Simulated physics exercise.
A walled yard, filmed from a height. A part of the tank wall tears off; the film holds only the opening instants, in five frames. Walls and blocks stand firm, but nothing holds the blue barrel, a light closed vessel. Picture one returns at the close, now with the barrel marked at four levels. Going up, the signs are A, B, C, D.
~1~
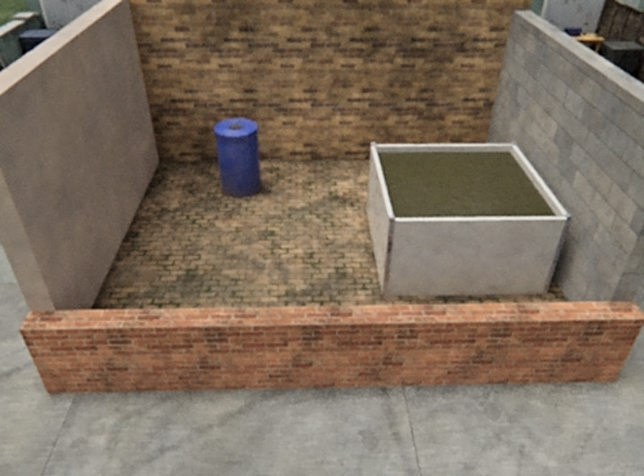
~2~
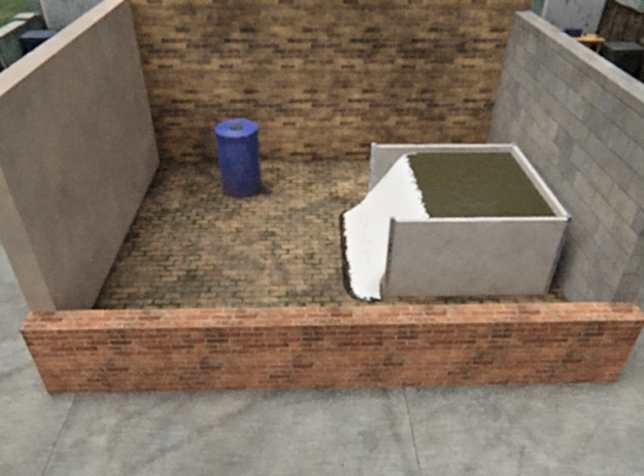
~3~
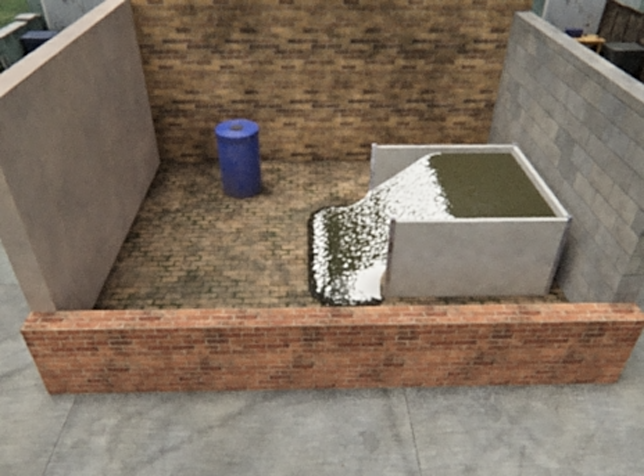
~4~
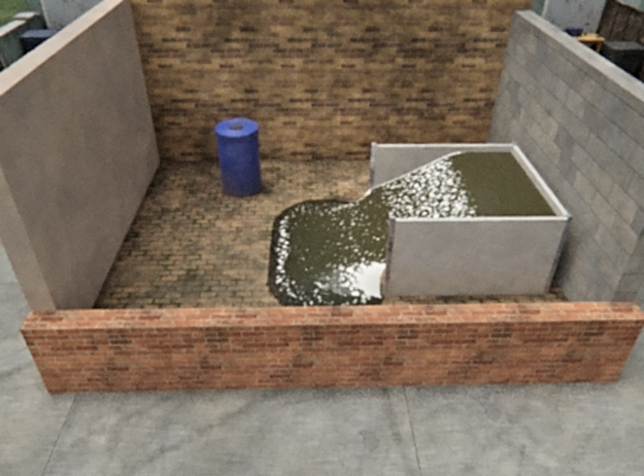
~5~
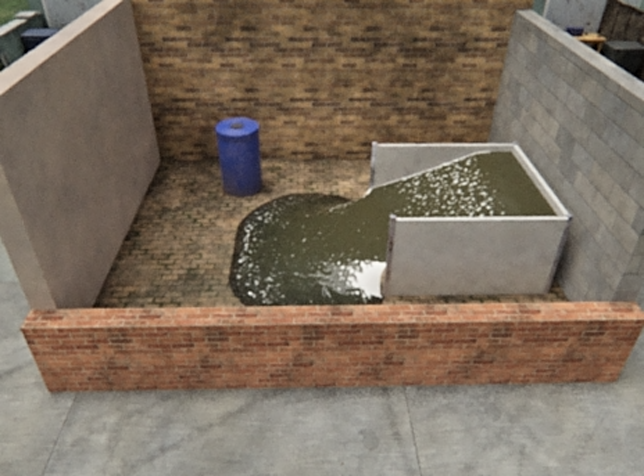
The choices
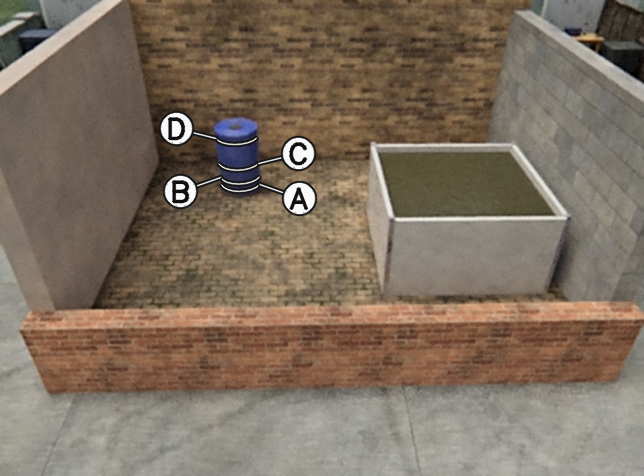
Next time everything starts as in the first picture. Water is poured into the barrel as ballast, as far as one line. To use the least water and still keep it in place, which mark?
Line C just does it.
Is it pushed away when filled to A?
Yes, that goes wrong.
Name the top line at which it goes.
B it is.
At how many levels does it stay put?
Two of the four.
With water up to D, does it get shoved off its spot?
No, not at all.
In white, A at (239, 191); B at (238, 184); C at (237, 170); D at (234, 144); from the bottom up A, B, C, D.
With A, it is pushed about 5 times its own width away.
With B, it is pushed about twice its own width away.
With C, it does not move.
With D, it does not move.
